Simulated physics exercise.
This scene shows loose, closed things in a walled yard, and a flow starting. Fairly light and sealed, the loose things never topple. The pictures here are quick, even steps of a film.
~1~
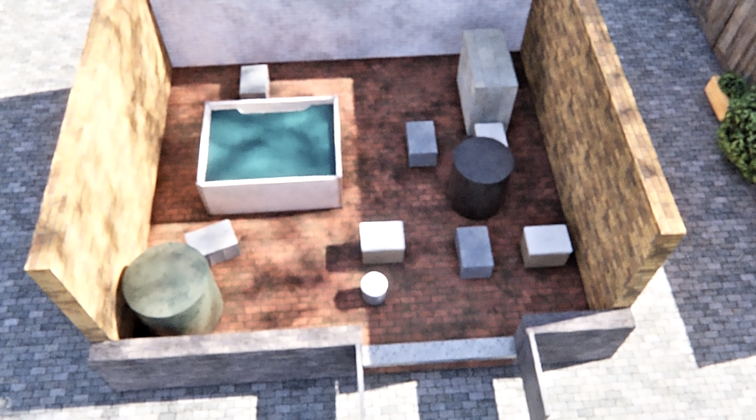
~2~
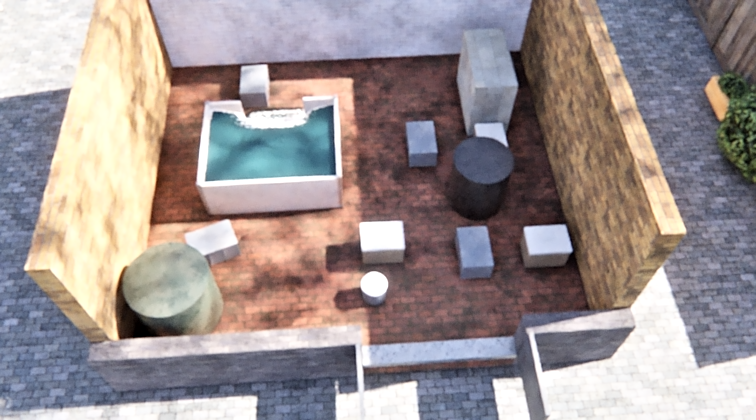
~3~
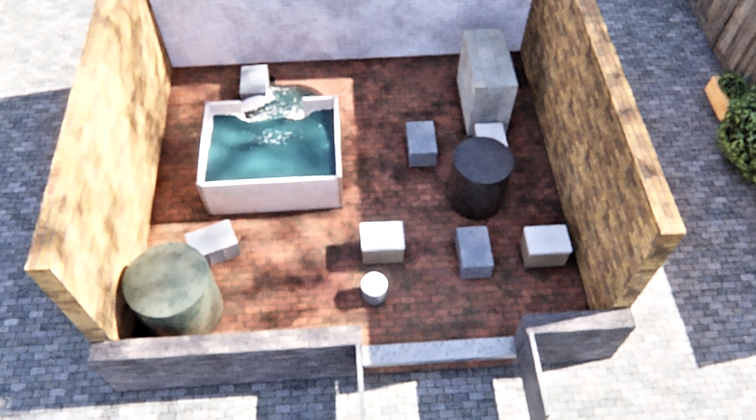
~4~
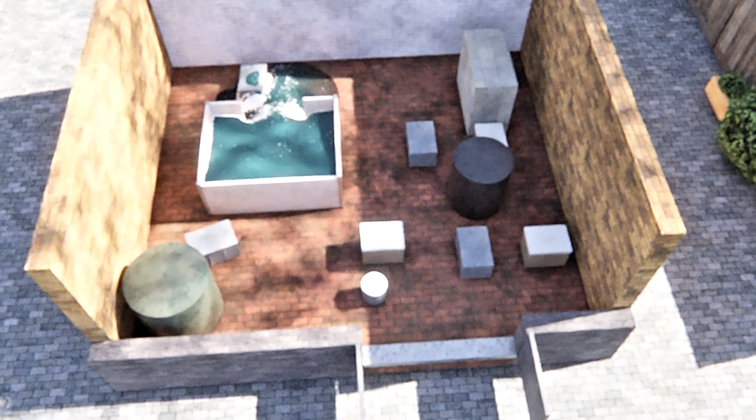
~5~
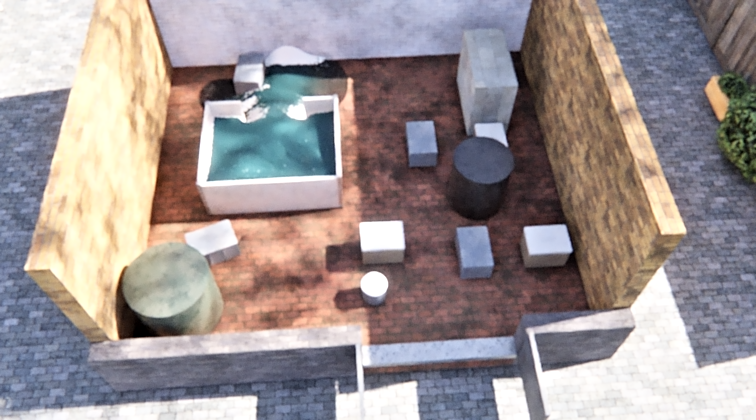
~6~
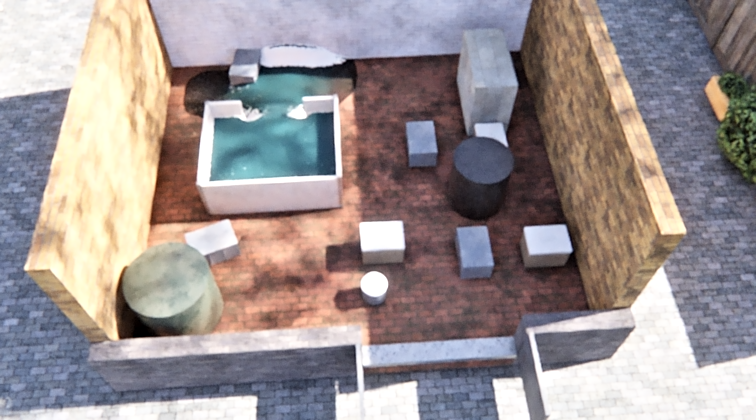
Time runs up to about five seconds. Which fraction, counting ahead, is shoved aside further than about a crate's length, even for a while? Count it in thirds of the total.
Band-wise it's the bottom band, under a third.
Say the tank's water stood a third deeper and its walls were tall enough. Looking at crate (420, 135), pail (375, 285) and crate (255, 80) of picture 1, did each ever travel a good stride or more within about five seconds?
The first came up short, the next came up short, and the last did it.
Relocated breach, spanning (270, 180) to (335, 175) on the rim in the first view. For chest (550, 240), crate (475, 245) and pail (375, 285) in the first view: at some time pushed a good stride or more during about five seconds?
In turn: Stayed short, stayed short, cleared that distance.
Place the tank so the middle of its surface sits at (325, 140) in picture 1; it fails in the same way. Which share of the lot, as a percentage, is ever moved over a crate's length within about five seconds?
My answer would be about 20 in a hundred.
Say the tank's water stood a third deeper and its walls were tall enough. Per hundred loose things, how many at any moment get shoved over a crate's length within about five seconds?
I'd say somewhere about 40 percent.
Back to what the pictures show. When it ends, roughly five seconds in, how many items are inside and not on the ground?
I count 2.
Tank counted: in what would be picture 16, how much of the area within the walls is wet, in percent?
Roughly 35 per cent.
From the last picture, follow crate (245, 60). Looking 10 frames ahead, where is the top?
Estimated top position: Approximately (192, 100).
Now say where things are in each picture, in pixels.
A crate at (253, 79) rests on the ground; a crate at (211, 239) rests on the ground; 0 of 8 have shifted, in the first frame.
A crate at (253, 79), on the bottom; a crate at (211, 239) rests on the ground; 0 of 8 have shifted, in the second frame.
A crate at (253, 79), on the bottom; a crate at (211, 239), on the bottom; 0 of 8 have shifted, in the third frame.
A crate at (252, 77), on the bottom, close to its start; a crate at (211, 239) rests on the ground; 1 of 8 have shifted, in the fourth frame.
A crate at (249, 68) rests on the ground, close to its start; a crate at (211, 239) rests on the ground; 1 of 8 have shifted, in the fifth frame.
A crate at (245, 62), on the bottom, a stride from its start; a crate at (211, 239), on the bottom; 1 of 8 have shifted, in the sixth frame.
A moment on, 1 of 8 are well off their spots; 0 afloat.
Next, 1 of 8 are well off their spots; 0 afloat.
Later, 1 of 8 are well off their spots; 0 afloat.
In the end, 1 of 8 are well off their spots, and 1 have been at some point; 2 afloat.
